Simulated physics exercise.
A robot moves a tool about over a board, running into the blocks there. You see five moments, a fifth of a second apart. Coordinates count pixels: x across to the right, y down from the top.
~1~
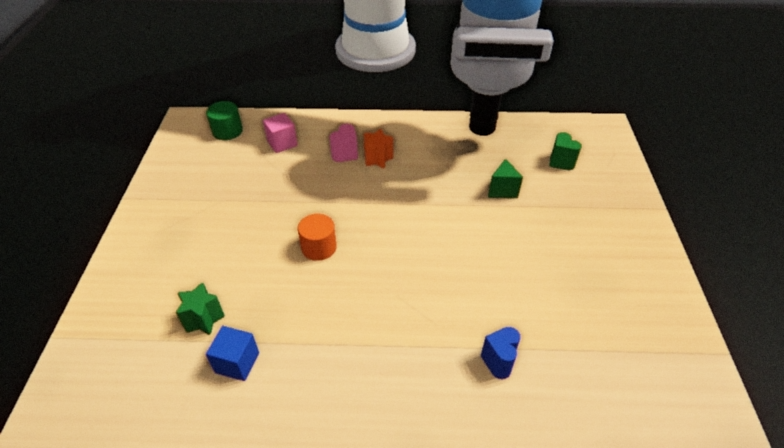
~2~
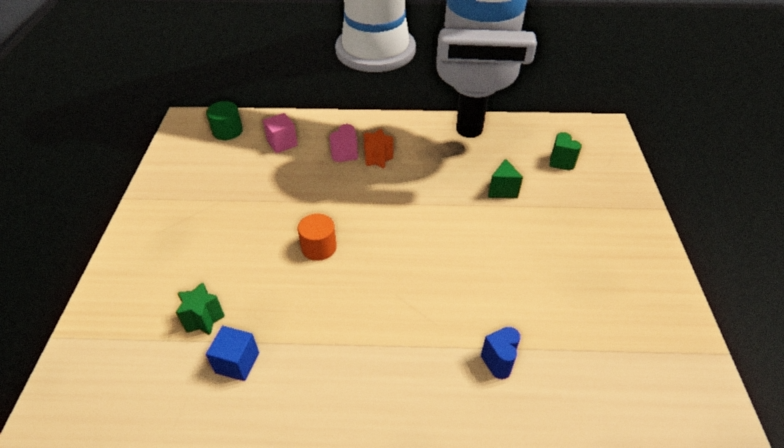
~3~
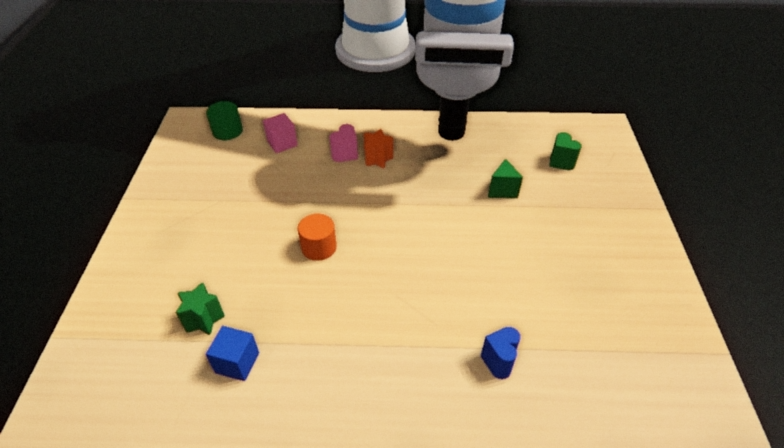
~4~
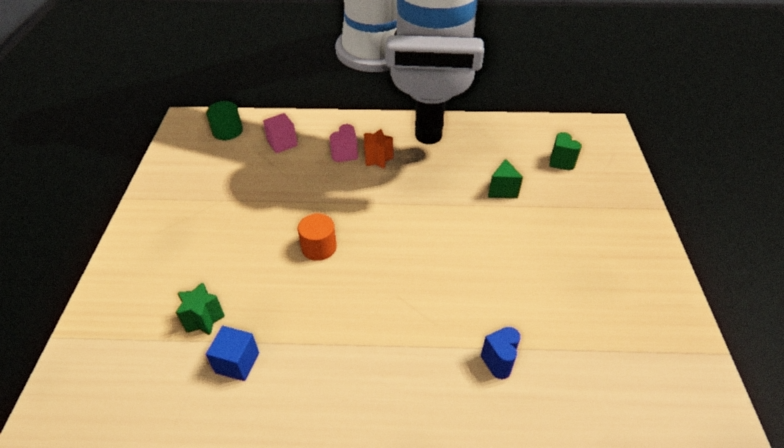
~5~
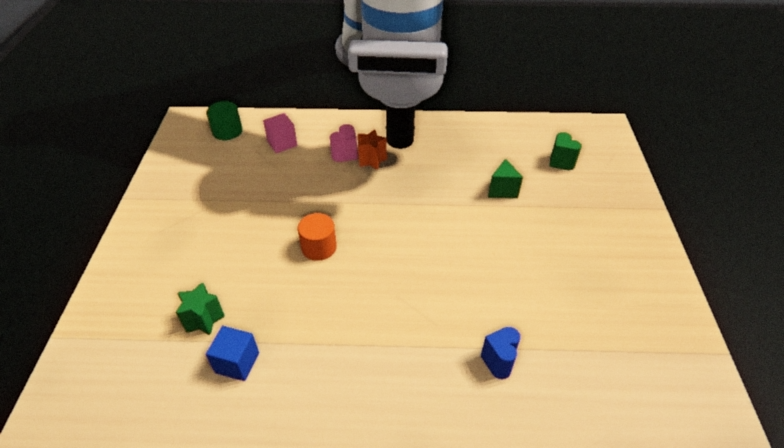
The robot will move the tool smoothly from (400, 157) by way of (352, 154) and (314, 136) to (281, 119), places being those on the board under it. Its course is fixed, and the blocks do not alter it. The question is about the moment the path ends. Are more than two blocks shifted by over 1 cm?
The answer is no.
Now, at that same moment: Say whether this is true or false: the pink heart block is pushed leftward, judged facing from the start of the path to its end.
The claim holds.
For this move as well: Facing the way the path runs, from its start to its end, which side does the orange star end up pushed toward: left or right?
Left.
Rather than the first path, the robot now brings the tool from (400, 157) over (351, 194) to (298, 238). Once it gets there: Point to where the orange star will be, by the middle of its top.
I'd place it at (350, 148), taking the centre of its top.
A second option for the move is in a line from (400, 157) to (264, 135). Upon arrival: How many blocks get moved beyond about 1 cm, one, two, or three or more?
The number is three or more.
On the path given first. One third of the way, tool (350, 138); pink heart block (308, 131), turned 45° clockwise; orange star (329, 141).
Two thirds of the way, tool (312, 121); pink four-sided block (275, 122); pink heart block (294, 130); orange star (323, 140), turned 30° anticlockwise.
At the end, tool (278, 103); green disc not moved; pink four-sided block (275, 122); pink heart block (294, 130); orange star (323, 140), turned 30° anticlockwise.
